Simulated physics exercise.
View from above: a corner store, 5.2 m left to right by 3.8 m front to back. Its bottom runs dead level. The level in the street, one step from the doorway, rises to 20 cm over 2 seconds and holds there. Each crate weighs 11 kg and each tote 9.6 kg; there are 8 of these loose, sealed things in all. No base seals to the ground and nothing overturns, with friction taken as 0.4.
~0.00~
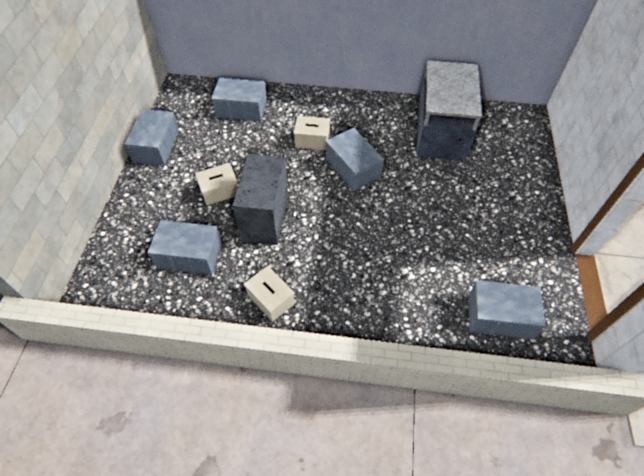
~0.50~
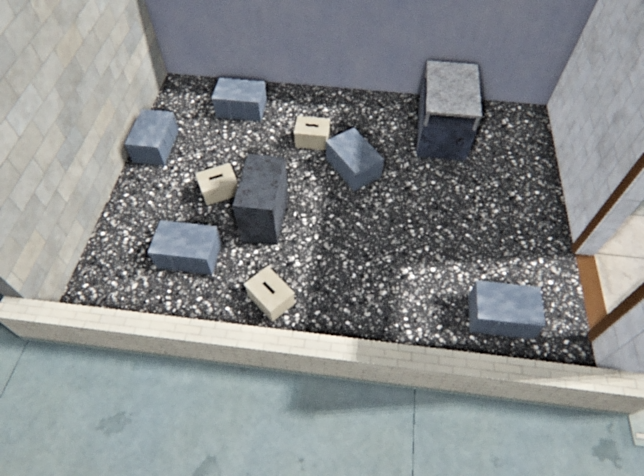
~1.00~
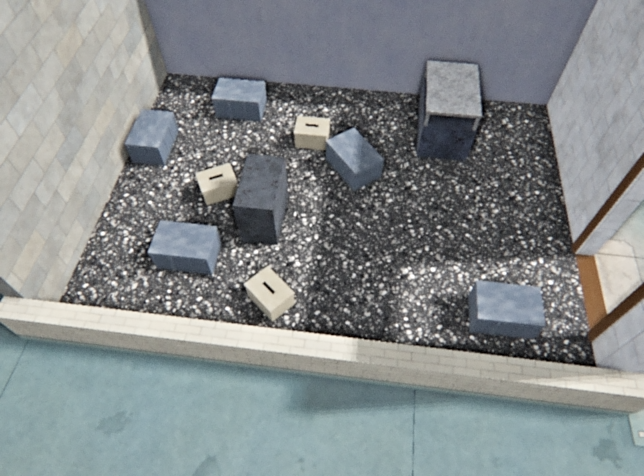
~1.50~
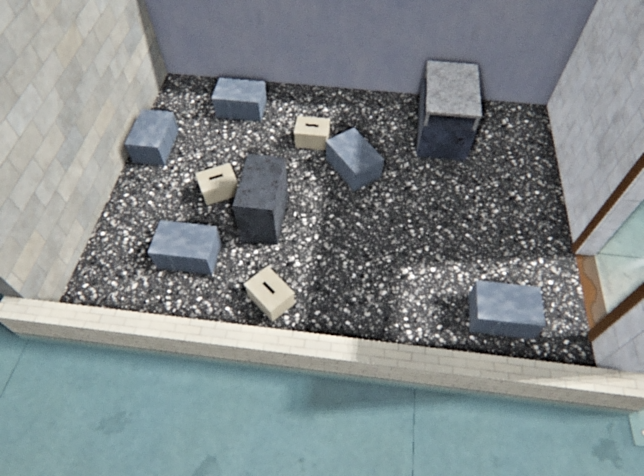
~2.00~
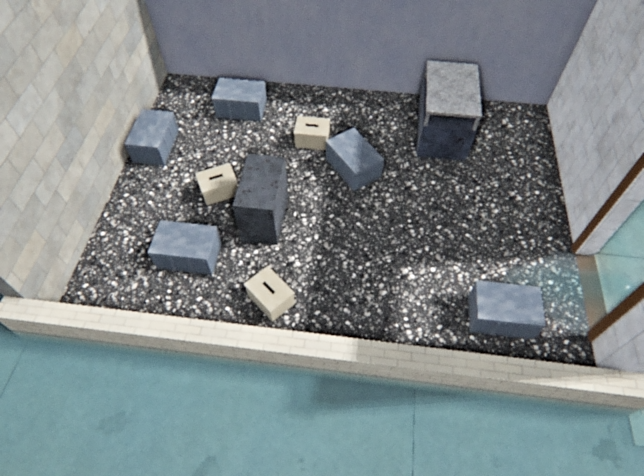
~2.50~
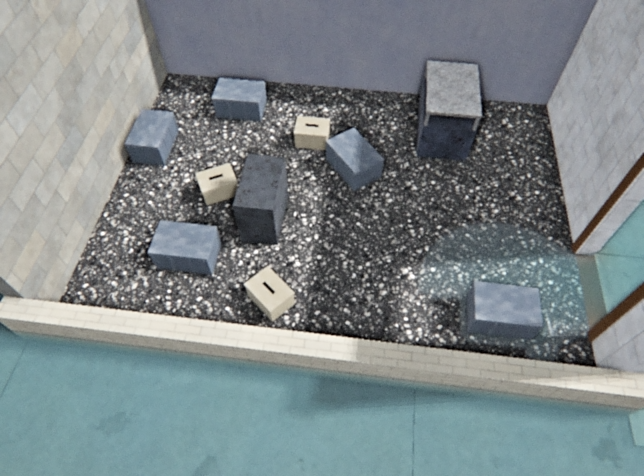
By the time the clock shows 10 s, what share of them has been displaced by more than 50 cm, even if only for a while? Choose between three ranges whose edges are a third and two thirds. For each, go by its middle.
The range is the middle one, a third to two thirds.
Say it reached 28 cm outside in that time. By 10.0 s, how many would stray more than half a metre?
Then it comes to 7.
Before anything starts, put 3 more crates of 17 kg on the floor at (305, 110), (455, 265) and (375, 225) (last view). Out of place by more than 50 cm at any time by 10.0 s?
Well, it goes below, above, above.
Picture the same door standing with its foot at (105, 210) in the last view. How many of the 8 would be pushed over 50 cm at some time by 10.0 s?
That would give 4.
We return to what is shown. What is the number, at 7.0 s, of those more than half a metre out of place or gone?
By that time the total stands at 2.
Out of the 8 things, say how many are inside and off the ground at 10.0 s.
Of them, 6.
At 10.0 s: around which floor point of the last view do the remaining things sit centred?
Around (220, 169).
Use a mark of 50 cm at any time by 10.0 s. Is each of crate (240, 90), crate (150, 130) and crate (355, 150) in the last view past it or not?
Result, in order: Stayed within / exceeded / stayed within.
After 3.5 s 1 of 8 are over 50 cm from their spots; 0 afloat.
After 4.5 s 1 of 8 are over 50 cm from their spots; 1 afloat.
After 7.0 s 2 of 8 are over 50 cm from their spots; 1 afloat.
After 10.0 s 4 of 8 are over 50 cm from their spots, and 4 have been at some point; 6 afloat.
